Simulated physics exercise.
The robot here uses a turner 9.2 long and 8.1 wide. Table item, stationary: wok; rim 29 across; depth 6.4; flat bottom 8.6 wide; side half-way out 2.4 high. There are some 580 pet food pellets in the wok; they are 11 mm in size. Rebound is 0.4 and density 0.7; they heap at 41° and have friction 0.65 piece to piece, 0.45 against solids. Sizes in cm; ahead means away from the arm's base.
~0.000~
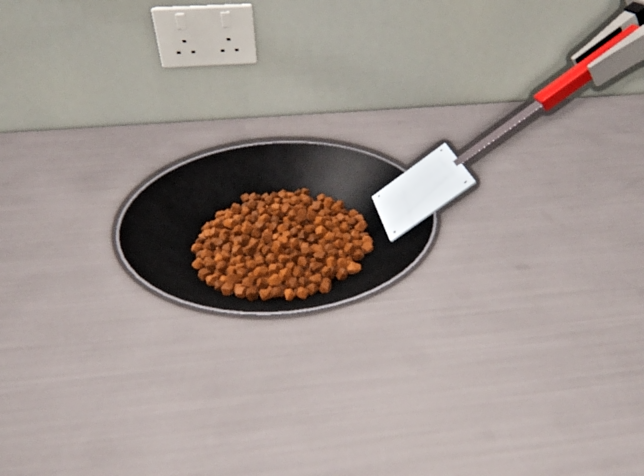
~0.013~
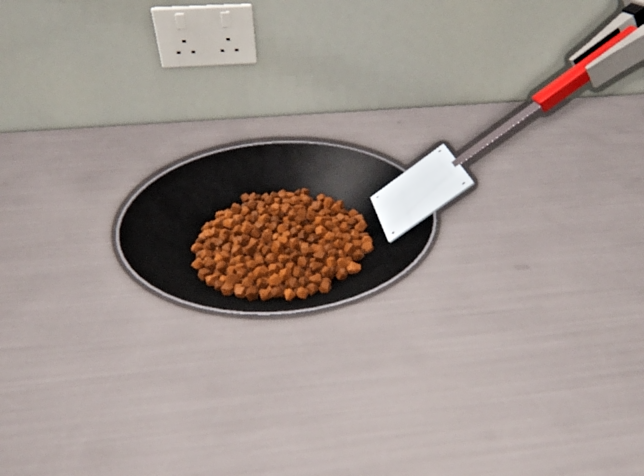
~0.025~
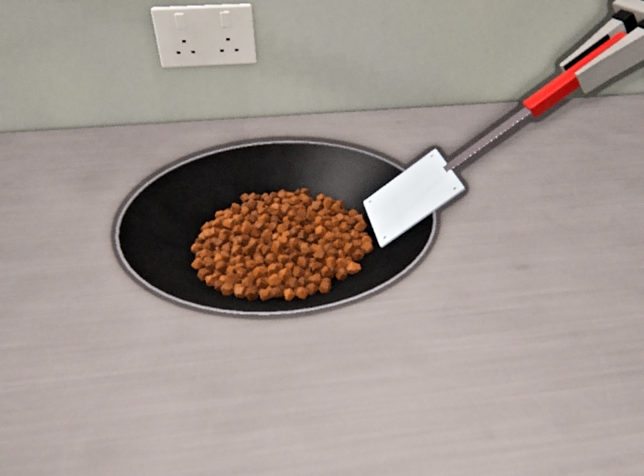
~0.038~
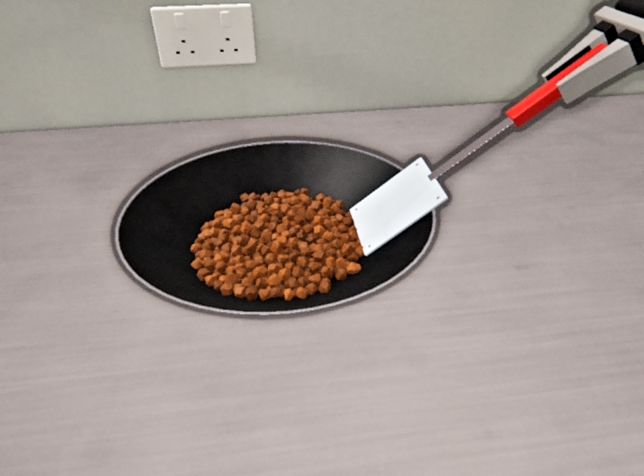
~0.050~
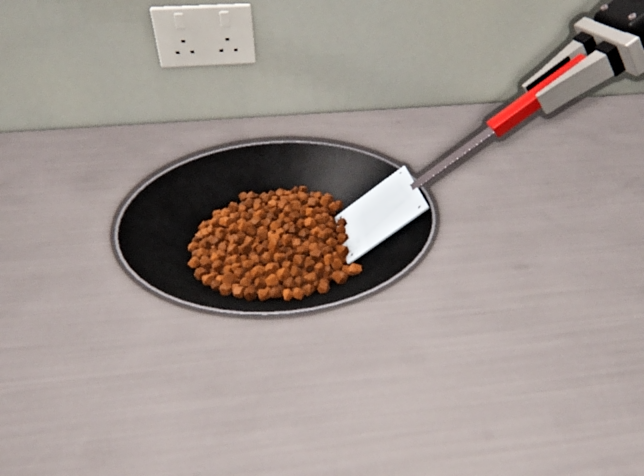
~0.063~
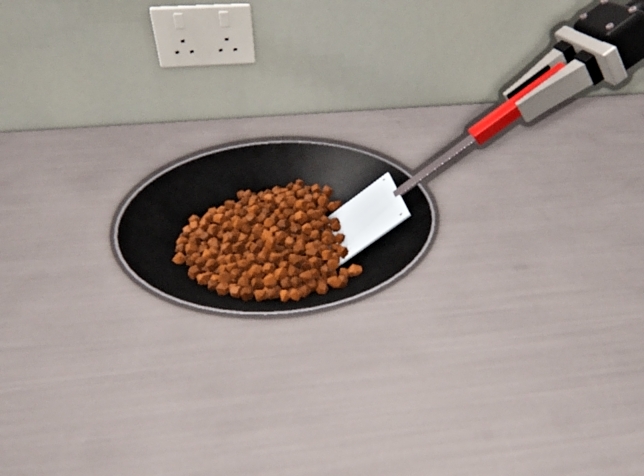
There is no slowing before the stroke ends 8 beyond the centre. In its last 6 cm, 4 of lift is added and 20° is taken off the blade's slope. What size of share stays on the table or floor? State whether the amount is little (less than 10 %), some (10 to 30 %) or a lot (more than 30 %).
The amount is a lot, more than 30 %.
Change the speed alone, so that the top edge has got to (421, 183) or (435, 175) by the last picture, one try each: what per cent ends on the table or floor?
Close to 25 per cent in the first try and close to 10 per cent in the second.
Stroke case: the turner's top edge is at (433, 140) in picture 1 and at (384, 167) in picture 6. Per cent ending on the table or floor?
Around 40 per cent finishes there.
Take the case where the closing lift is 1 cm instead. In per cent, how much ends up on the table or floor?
45 %.
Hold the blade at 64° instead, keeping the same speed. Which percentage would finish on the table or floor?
About 45 per cent.
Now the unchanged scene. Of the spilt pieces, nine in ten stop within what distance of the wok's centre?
I'd put it at about 50 centimetres.
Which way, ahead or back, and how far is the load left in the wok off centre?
Some 3.0 cm ahead of the centre.
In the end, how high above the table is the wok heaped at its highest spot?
6.0 cm.
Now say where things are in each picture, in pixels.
The first picture shows turner top edge at (460, 162), sloping 38°; upper third of the load around (283, 230), from x 195 to 365, top at y 195; 575 in the wok.
The second picture shows turner top edge at (458, 163), sloping 38°; upper third of the load around (283, 230), from x 195 to 365, top at y 195.
The third picture shows turner top edge at (449, 168), sloping 38°; upper third of the load around (282, 230), from x 195 to 365, top at y 195.
The fourth picture shows turner top edge at (434, 177), sloping 38°; upper third of the load around (281, 230), from x 195 to 360, top at y 190.
The fifth picture shows turner top edge at (416, 185), sloping 38°; upper third of the load around (278, 227), from x 195 to 355, top at y 190.
The sixth picture shows turner top edge at (399, 193), sloping 38°; upper third of the load around (270, 226), from x 180 to 355, top at y 185; 575 in the wok.
By 0.09 s, sloping 38°, highest piece 8 above the table; 575 in the wok.
By 0.12 s, sloping 33°, highest piece 8 above the table; 571 in the wok, 4 on the blade or in flight.
By 0.34 s, sloping 18°, highest piece 18 above the table; 286 in the wok, 124 on the table or floor, 165 on the blade or in flight.
By 1.39 s, sloping 18°, highest piece 7 above the table; 289 on the table or floor, 286 in the wok.
Final count, 289 on the table or floor, 286 in the wok. That is 50 % on the table or floor.
